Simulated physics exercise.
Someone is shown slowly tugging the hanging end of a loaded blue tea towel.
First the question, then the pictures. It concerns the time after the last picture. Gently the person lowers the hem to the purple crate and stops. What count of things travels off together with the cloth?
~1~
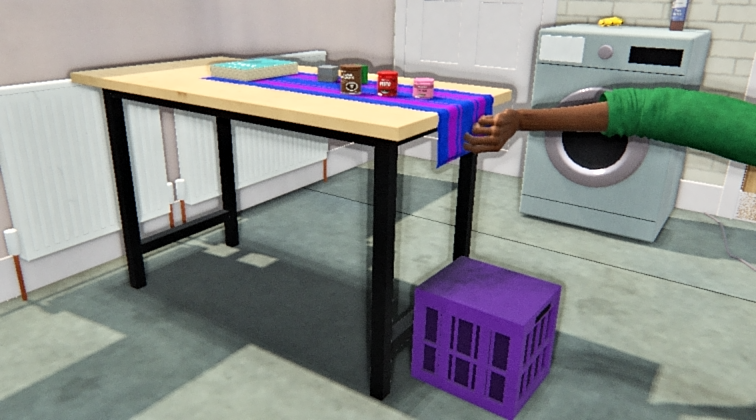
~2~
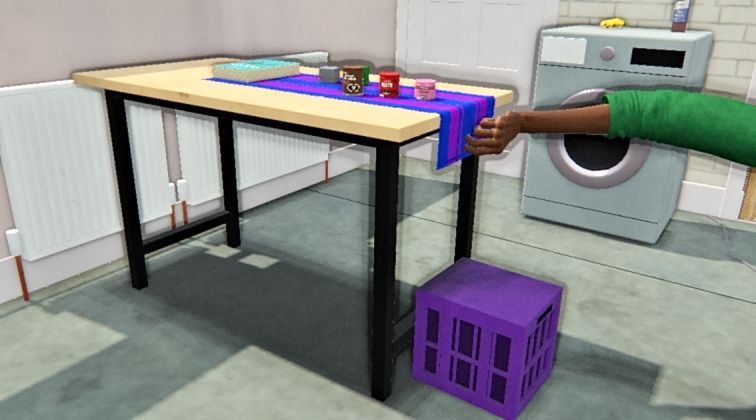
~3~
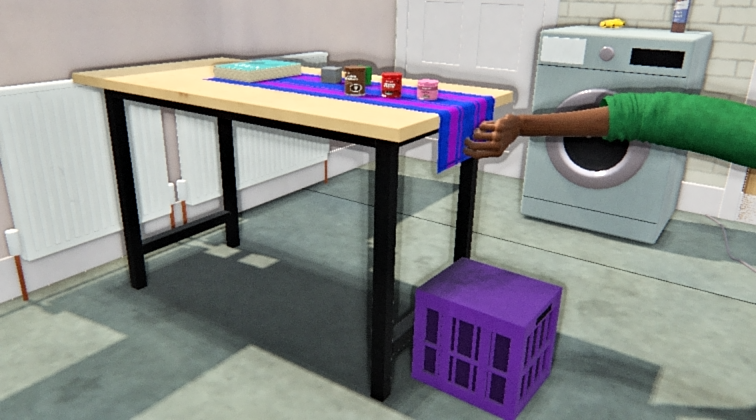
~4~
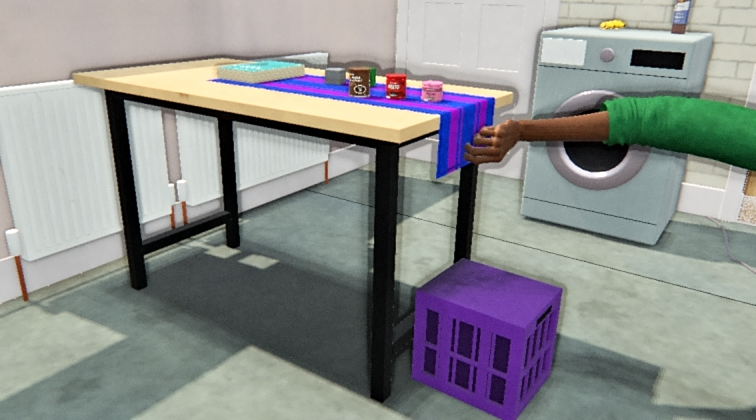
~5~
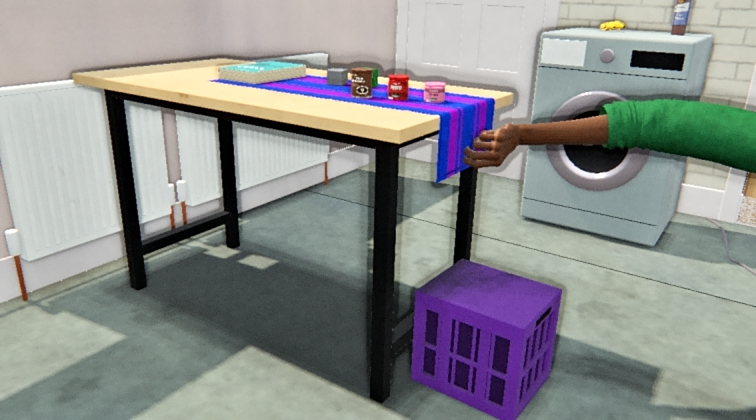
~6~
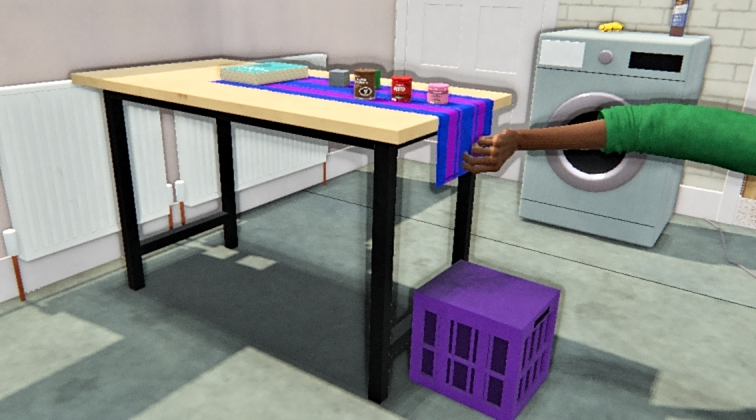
It drops three things over the edge.
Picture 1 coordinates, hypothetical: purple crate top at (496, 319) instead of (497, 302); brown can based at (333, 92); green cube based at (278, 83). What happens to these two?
The brown can is lost; the green cube stays put.
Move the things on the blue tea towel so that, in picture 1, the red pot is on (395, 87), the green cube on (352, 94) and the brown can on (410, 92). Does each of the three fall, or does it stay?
The red pot ends up off; the green cube ends up off; the brown can ends up off.
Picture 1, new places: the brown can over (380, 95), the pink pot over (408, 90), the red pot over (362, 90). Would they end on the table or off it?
Fate of the brown can: It goes; fate of the pink pot: It goes; fate of the red pot: It goes.
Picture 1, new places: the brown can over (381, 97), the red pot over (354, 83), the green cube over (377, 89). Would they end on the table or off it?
Short version: Brown can drops, red pot stays, green cube drops.
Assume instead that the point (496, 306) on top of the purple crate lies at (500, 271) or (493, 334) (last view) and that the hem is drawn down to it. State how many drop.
The count: 2 and 4.
A little later, hem near (461, 225); pink pot gone.
Next, hem near (459, 268); pink pot, red pot and brown can gone.
When it is over, hem on the crate; pink pot, red pot and brown can gone. The answer is three.
